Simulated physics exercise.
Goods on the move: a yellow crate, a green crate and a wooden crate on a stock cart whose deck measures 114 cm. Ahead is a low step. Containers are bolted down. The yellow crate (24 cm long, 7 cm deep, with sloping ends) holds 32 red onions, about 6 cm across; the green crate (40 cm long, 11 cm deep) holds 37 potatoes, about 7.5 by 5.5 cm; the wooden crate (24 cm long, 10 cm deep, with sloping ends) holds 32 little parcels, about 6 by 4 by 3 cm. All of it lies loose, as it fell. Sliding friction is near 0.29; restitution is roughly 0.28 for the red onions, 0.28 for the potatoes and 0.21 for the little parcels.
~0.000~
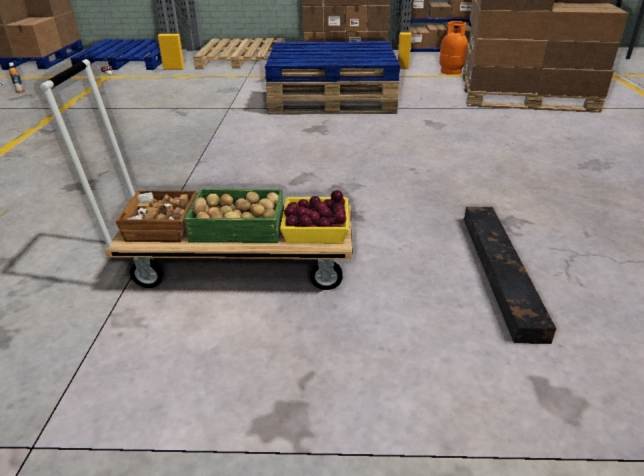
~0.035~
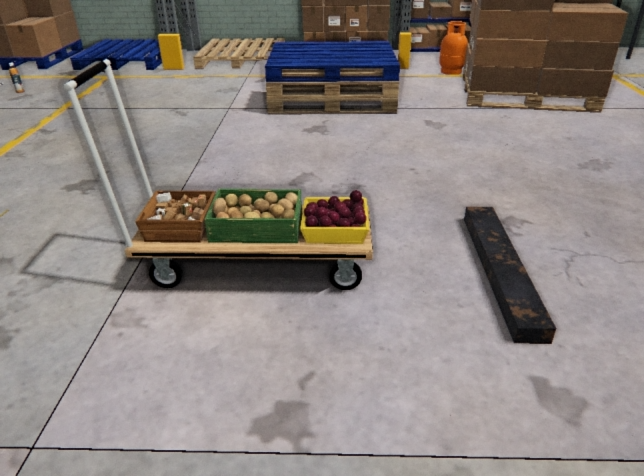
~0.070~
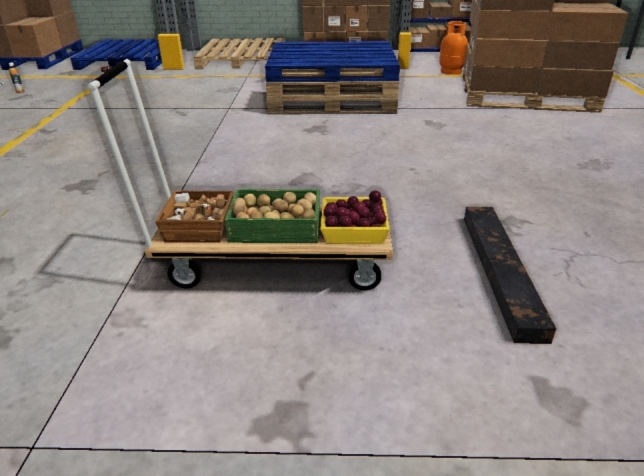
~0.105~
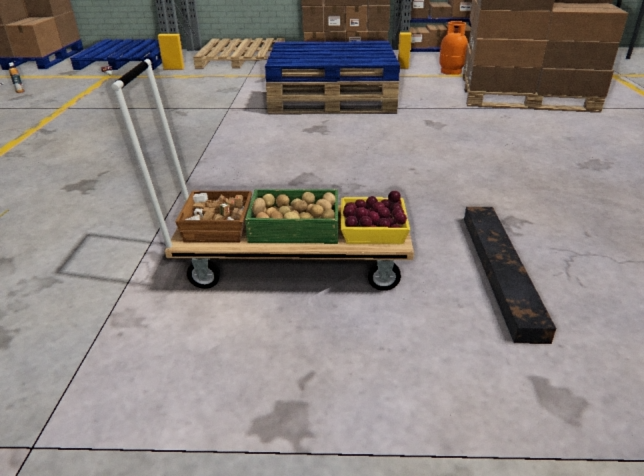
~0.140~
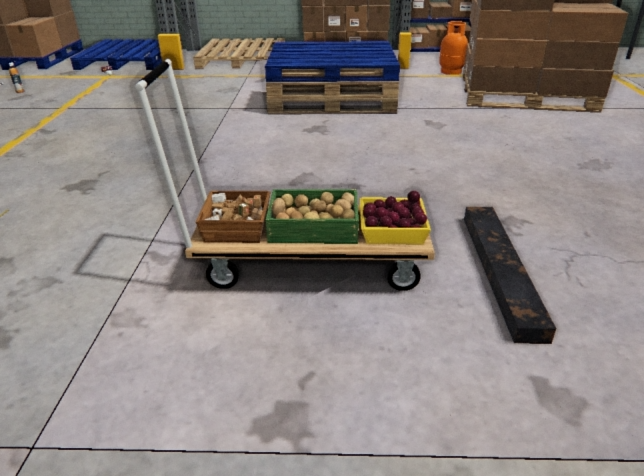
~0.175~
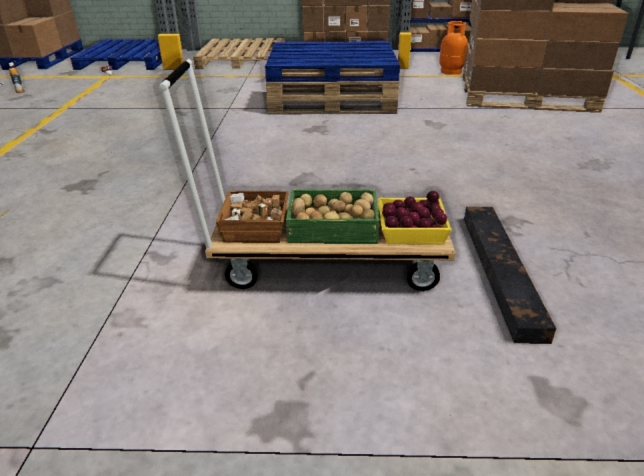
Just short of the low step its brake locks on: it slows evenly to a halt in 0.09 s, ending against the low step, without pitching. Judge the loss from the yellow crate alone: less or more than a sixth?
Out of the yellow crate go over a sixth of the red onions.
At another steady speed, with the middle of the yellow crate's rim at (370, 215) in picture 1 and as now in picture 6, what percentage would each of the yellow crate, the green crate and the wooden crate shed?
In that case yellow crate 0, green crate 0, wooden crate 0 per cent.
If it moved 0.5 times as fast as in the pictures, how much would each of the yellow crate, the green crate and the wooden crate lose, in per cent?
In that case yellow crate 0, green crate 0, wooden crate 0 per cent.
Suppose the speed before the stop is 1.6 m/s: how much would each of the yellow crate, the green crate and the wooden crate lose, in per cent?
In that case yellow crate 10, green crate 0, wooden crate 0 per cent.
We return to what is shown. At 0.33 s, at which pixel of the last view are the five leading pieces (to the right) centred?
Near (504, 203).
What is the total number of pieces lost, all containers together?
About 16.
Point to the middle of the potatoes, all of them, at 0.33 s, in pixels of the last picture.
Around (395, 217).
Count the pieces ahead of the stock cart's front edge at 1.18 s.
About 12.
After 0.23 s, braking starts.
After 0.33 s, 3 of 32 out of the yellow crate, 0 of 37 out of the green crate and 0 of 32 out of the wooden crate.
After 0.45 s, 9 of 32 out of the yellow crate, 0 of 37 out of the green crate and 1 of 32 out of the wooden crate.
After 0.68 s, 12 of 32 out of the yellow crate, 1 of 37 out of the green crate and 1 of 32 out of the wooden crate.
When it is over (at 1.18 s), 12 of 32 out of the yellow crate, 2 of 37 out of the green crate and 1 of 32 out of the wooden crate. Asked share, 12 of 32, 38 per cent.
